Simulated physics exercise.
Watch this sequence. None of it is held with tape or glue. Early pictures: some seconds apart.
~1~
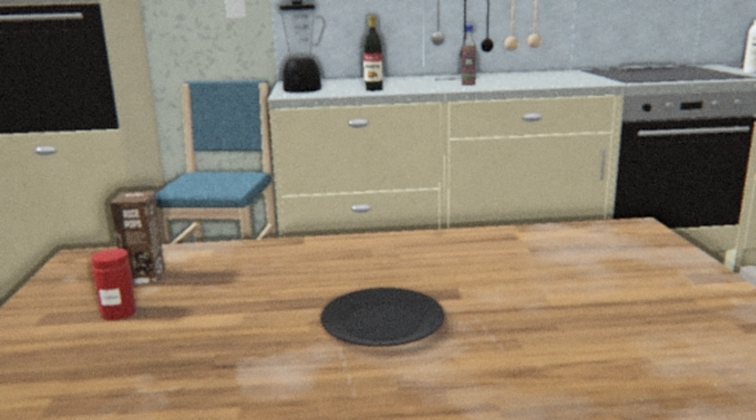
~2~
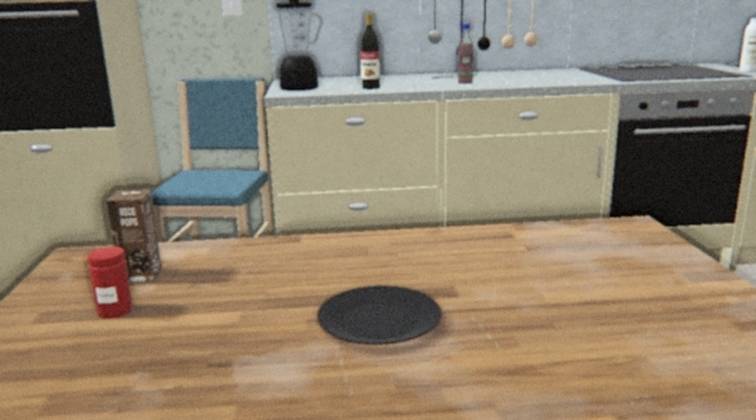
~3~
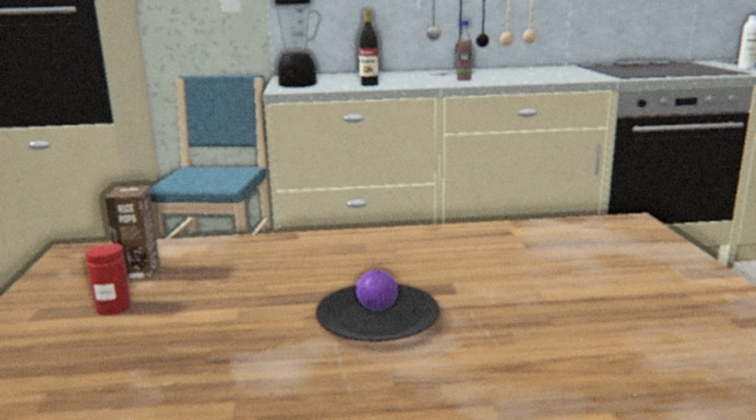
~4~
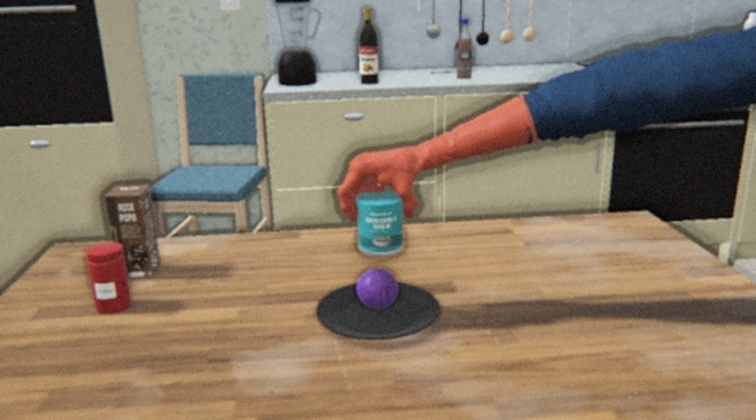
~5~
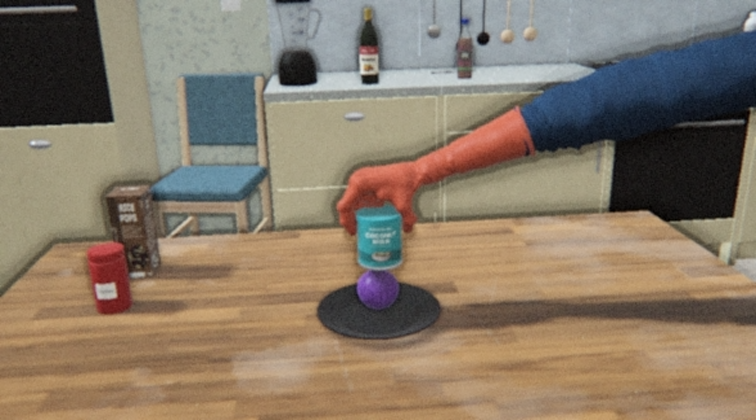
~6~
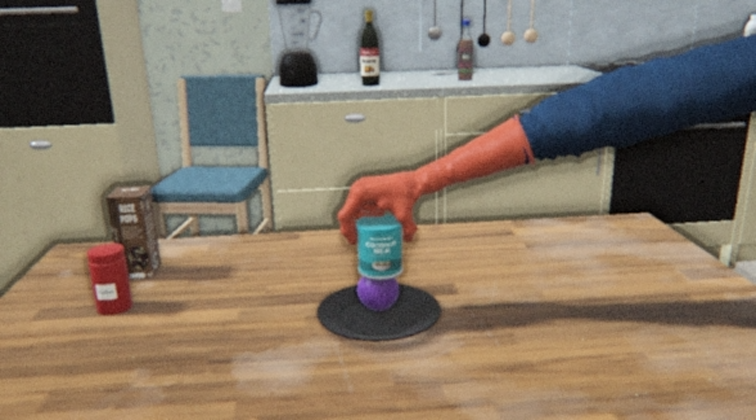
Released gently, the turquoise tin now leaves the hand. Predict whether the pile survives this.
The pile cannot bear the load.
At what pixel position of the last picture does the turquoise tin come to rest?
Somewhere around (503, 289) in the last picture.
Then, 0.40 s on from there, turquoise tin turned 35° from how it was put near (400, 250).
Then, 0.50 s on from there, turquoise tin now fallen.
Then, 0.60 s on from there, things are still on the move.
Then, 0.70 s on from there, as before.
In the end, fallen, turquoise tin; the other 4 unmoved. At the end, from the last picture's camera, turquoise tin near (503, 289). The pile comes apart.
